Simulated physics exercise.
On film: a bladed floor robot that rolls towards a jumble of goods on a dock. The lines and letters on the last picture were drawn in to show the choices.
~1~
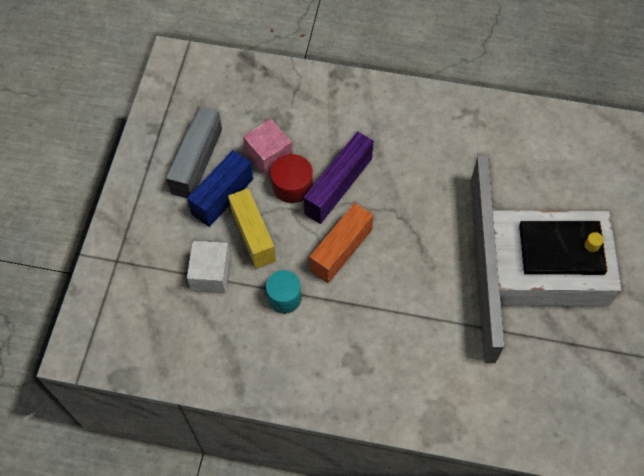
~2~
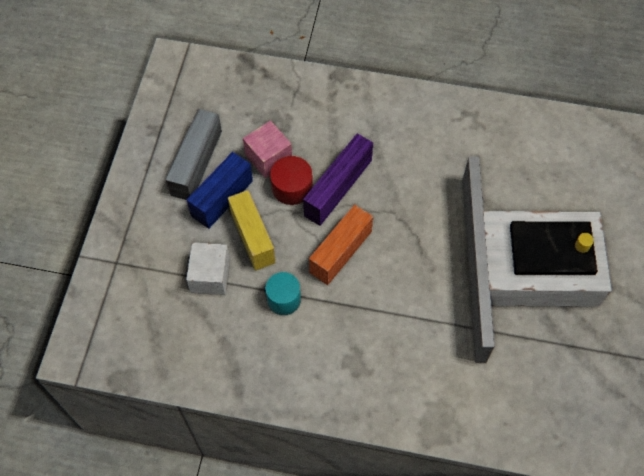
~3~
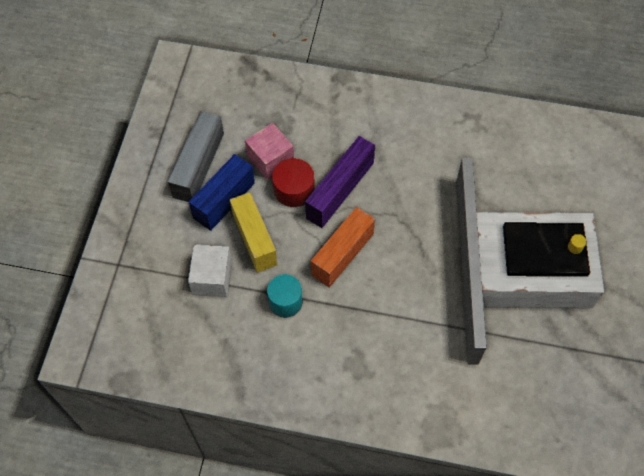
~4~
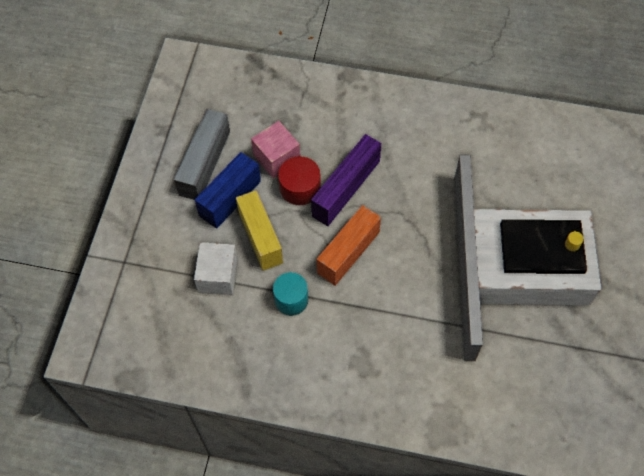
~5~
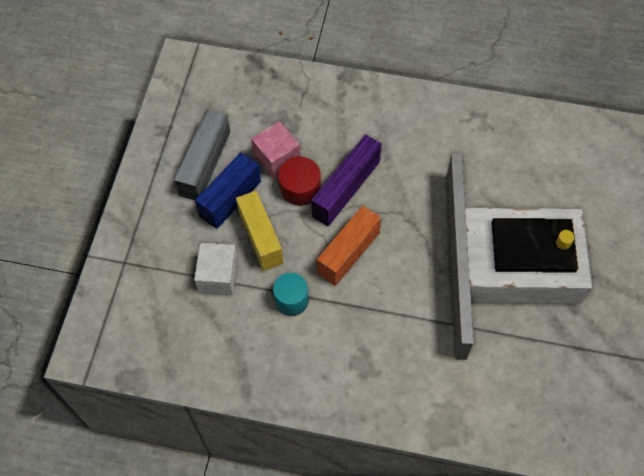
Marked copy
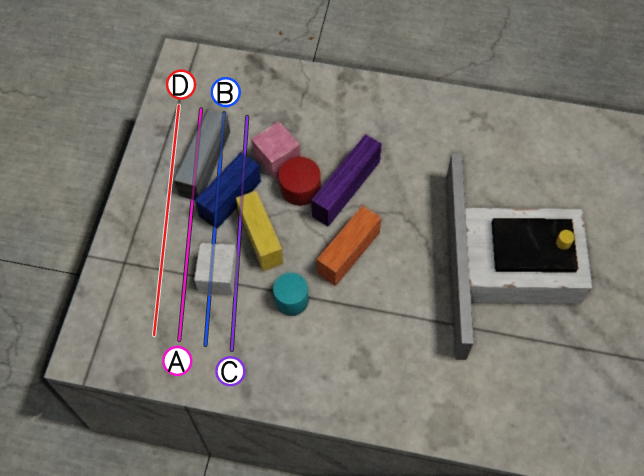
On a stone dock, a bladed robot rolls slightly left toward a jumble of colored blocks.
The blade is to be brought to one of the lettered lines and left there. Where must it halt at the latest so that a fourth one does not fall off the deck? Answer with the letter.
It can go as far as D.
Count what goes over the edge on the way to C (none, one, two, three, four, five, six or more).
By then, none.
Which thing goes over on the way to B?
The grey stick.
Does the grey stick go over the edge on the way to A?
By then, yes.
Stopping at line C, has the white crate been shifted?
Yes.
On the marked copy, A at (191, 217); B at (215, 221); C at (240, 226); D at (167, 213).
Taking D. A third of the way, robot (418, 225); purple stick (328, 175); red canister (294, 180).
Two thirds of the way, robot (312, 206); grey stick (150, 139); blue stick (156, 172).
When it is over, robot (229, 191); grey stick over the edge; blue stick over the edge; three fallen.
As for the rest, A is within the limit but short; B is within the limit but short; C is within the limit but short.
